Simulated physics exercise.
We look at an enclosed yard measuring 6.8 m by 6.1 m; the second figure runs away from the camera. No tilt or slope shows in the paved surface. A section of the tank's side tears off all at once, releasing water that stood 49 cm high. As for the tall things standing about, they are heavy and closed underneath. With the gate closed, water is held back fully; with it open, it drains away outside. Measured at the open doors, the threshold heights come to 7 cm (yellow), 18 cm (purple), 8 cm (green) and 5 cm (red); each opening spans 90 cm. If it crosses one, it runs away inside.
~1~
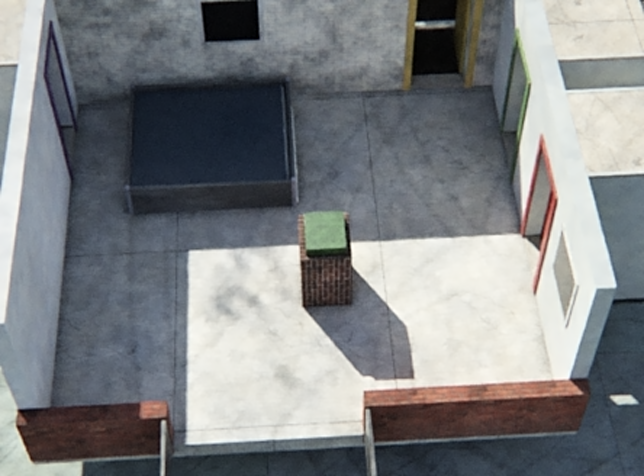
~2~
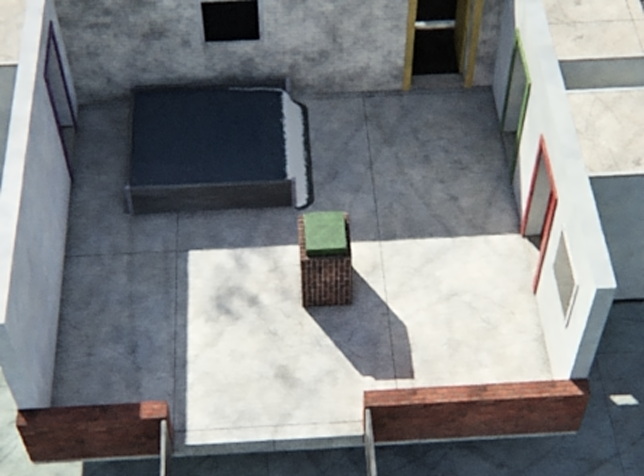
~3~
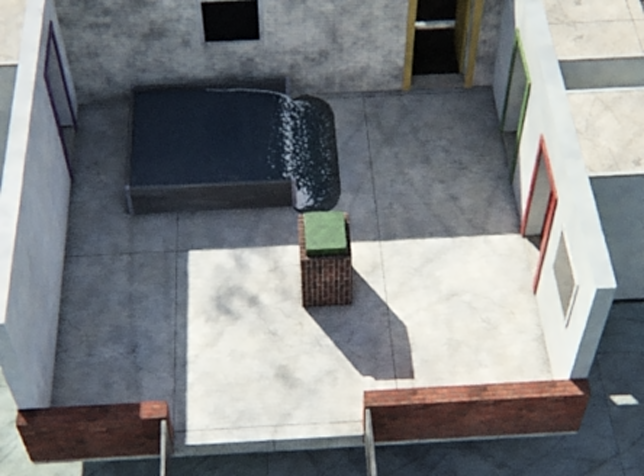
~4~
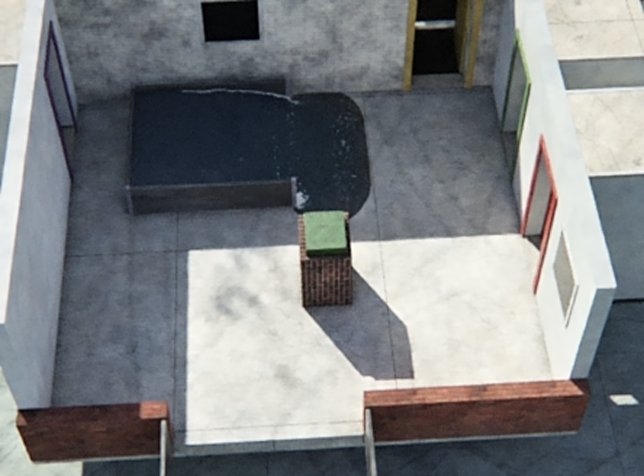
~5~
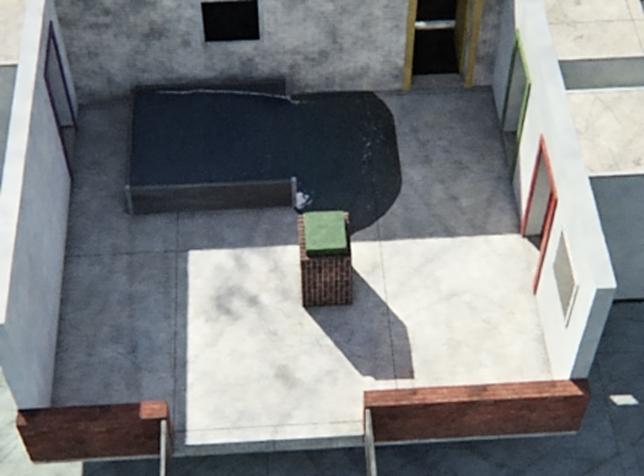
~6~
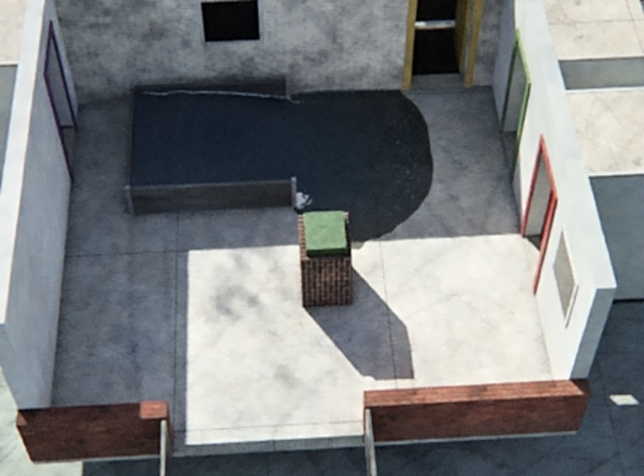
To begin with, a low tank of dark water sits still against the back wall of a walled yard, behind a brick pillar with a green top. Its right side gives way and water pours out in a frothy sheet, then spreads rightward across the paving as a smooth, dark, rounded pool.
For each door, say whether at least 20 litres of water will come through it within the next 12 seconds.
Door by door: The yellow door lets through 20 litres or more; the purple door lets through less than 20 litres; the green door lets through 20 litres or more; the red door lets through 20 litres or more.
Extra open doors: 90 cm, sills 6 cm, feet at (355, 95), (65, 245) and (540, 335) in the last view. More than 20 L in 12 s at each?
Check each in turn: The first succeeds, the second fails, the third succeeds.
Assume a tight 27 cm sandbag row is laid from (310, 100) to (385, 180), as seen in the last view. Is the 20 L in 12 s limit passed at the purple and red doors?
So the purple door comes out low enough while the red door comes out too high.
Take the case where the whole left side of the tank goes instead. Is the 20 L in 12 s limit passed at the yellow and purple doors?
Here's how it goes: Yellow falls short, purple exceeds it.
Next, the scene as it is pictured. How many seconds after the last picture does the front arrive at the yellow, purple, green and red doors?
Door times: Yellow 0.2 s / purple 10.0 s / green 0.4 s / red 1.3 s.
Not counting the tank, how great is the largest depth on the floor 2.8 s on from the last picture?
I'd say near 26 centimetres.
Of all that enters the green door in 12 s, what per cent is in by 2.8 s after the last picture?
By that time, around 65 per cent.
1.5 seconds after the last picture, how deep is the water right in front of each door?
Depths: Yellow door 11 cm, purple door 0 cm, green door 21 cm, red door 9 cm.
Then, 0.7 s after the last picture water covers 30 % of the floor and is deepest (22 cm) near (304, 166); yellow door 8 cm at the sill, 0 L in, purple door not reached, green door 4 cm at the sill, 5 L in, red door not reached.
Then, 1.5 s after the last picture water covers 35 % of the floor and is deepest (34 cm) near (489, 107); yellow door 11 cm at the sill, 1 L in, purple door not reached, green door 21 cm at the sill, 75 L in, red door 9 cm at the sill, 1 L in.
Then, 2.8 s after the last picture water covers 40 % of the floor and is deepest (26 cm) near (486, 92); yellow door 19 cm at the sill, 51 L in, purple door not reached, green door 22 cm at the sill, 199 L in, red door 13 cm at the sill, 31 L in.
Then, 6.3 s after the last picture water covers 65 % of the floor and is deepest (14 cm) near (510, 410); yellow door 9 cm at the sill, 152 L in, purple door not reached, green door 9 cm at the sill, 294 L in, red door 6 cm at the sill, 66 L in.
Then, 11.3 s after the last picture water covers 95 % of the floor and is deepest (7 cm) near (470, 412); yellow door 4 cm at the sill, 156 L in, purple door 3 cm at the sill, 0 L in, green door 4 cm at the sill, 296 L in, red door 6 cm at the sill, 71 L in.
